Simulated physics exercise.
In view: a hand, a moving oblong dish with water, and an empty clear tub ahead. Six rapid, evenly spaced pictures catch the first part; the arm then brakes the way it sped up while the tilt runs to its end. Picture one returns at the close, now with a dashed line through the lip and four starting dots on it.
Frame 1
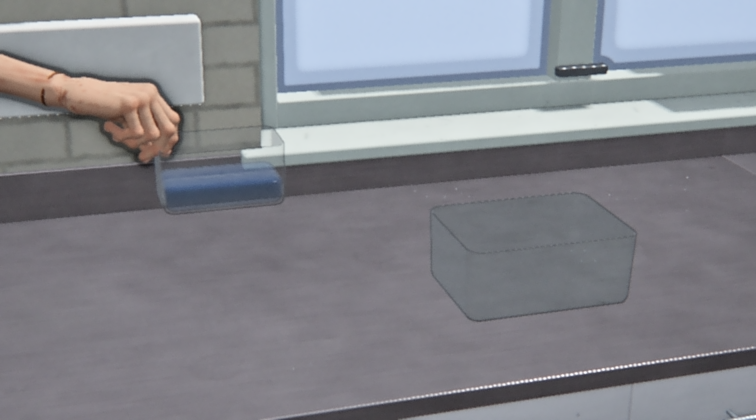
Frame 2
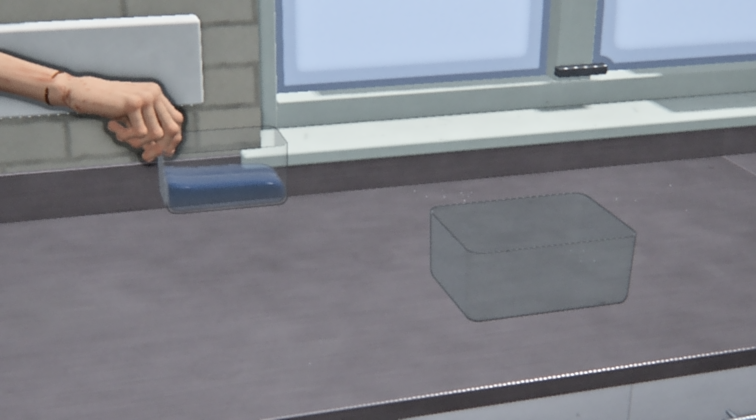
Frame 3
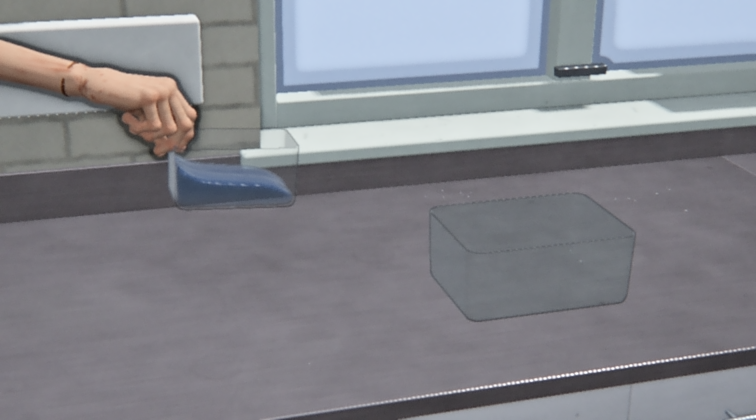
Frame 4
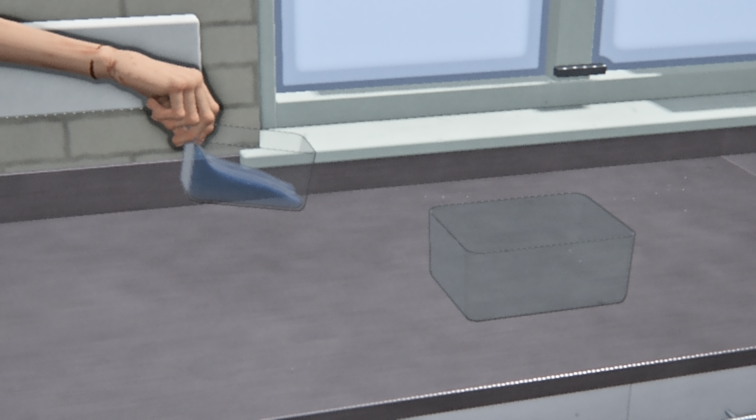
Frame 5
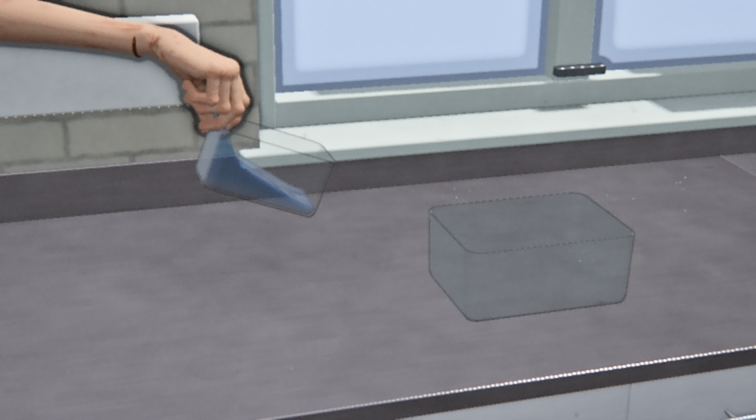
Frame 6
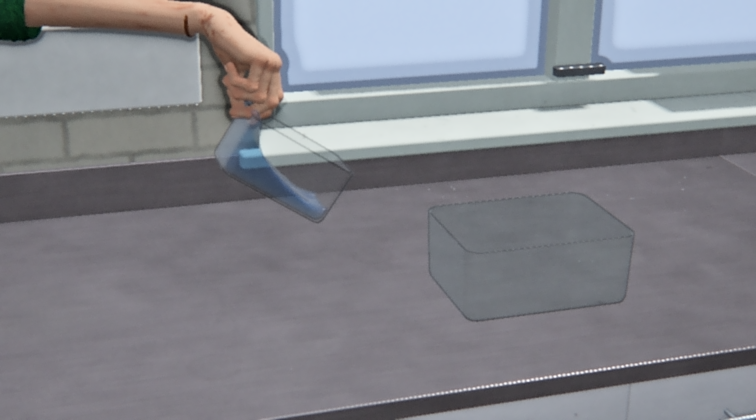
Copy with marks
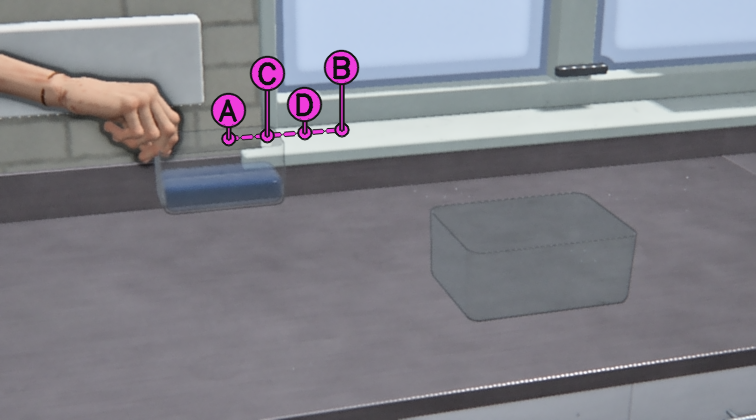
On a dark countertop by a window, a hand moved a clear oblong dish of blue liquid rightward, tilting it steadily more as the liquid shifted inside, while an empty clear tub sat still.
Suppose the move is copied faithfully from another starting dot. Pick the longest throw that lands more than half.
The limit is B.
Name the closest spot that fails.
That would be D.
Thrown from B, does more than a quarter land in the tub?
Yes, it does.
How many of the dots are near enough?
One.
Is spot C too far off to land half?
Yes.
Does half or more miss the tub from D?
Yes, it does.
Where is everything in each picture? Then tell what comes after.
The first picture shows upright, lip at (277, 134); tub from (465, 320) to (626, 299); nothing has left yet.
The second picture shows upright, lip at (280, 135); nothing has left yet.
The third picture shows tipped about 4°, lip at (291, 137); nothing has left yet.
The fourth picture shows tipped about 11°, lip at (308, 143); nothing has left yet.
The fifth picture shows tipped about 21°, lip at (328, 152); nothing has left yet.
The sixth picture shows tipped about 34°, lip at (346, 164); water is over the rim, down to (256, 113).
In magenta, A at (228, 138); B at (341, 129); C at (267, 135); D at (304, 132).
If A is chosen, about 1 % lands in the tub, 98 % falls short.
If B is chosen, about 70 % lands in the tub, 25 % falls short and 5 % goes beside or beyond.
If C is chosen, about 11 % lands in the tub, 86 % falls short.
If D is chosen, about 33 % lands in the tub, 64 % falls short and 3 % goes beside or beyond.
